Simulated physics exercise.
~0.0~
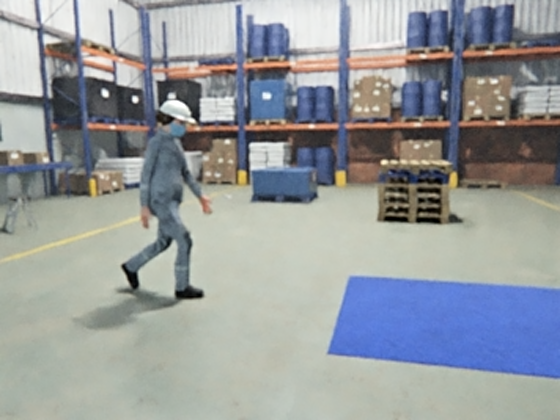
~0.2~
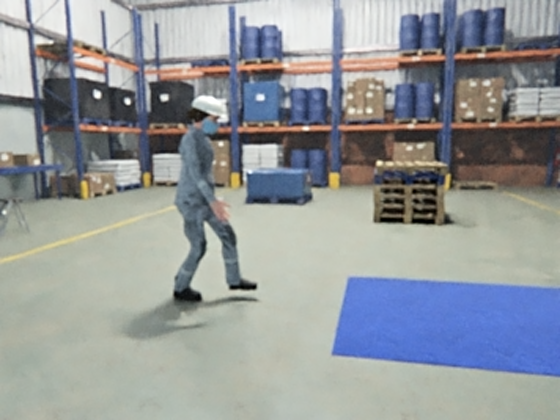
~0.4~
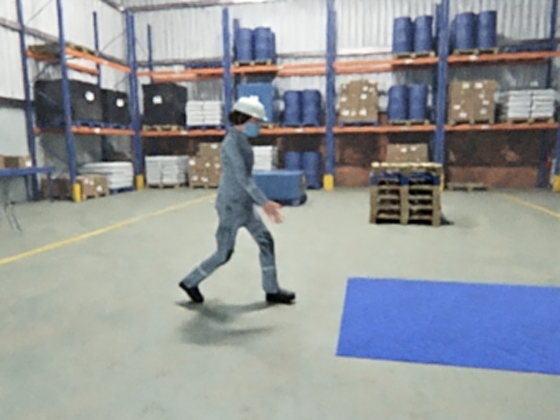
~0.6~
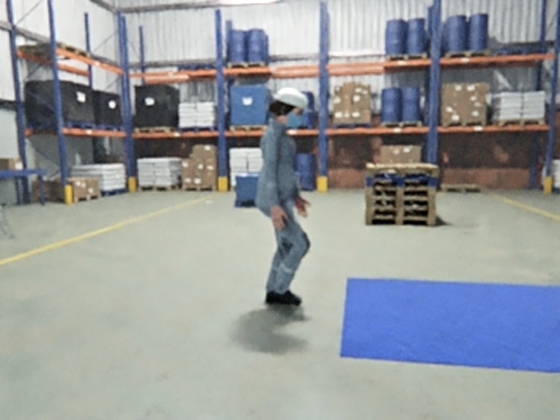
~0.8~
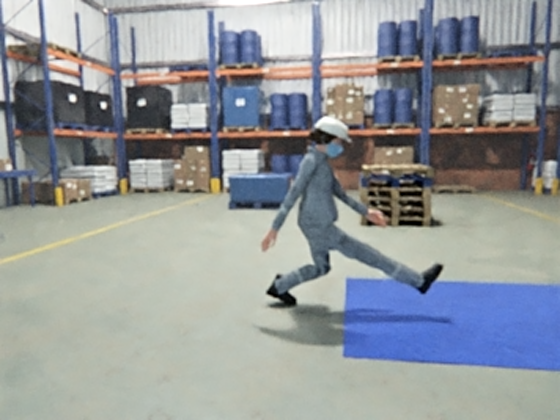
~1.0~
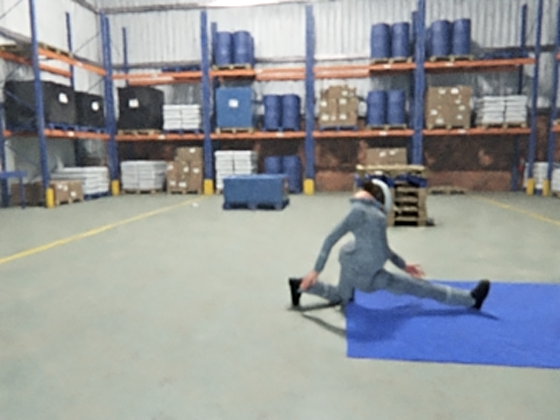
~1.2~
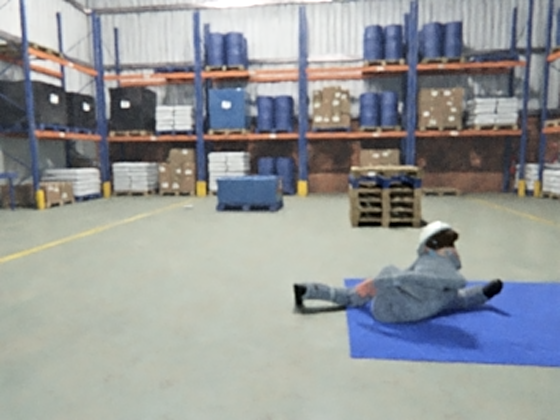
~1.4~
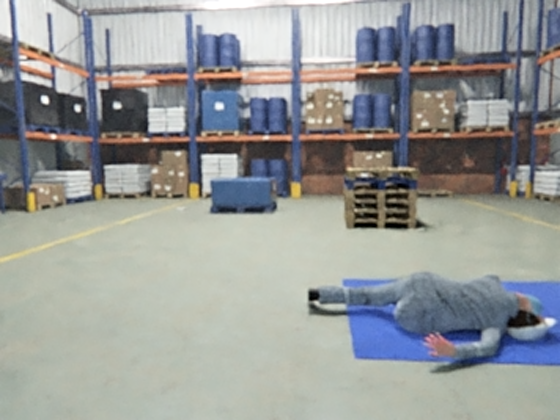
A worker in a white hard hat and grey coveralls walked right across a warehouse floor, then pitched into a wide split with one leg stretched forward, toppled down, and ended up lying with hips and head on the blue mat.
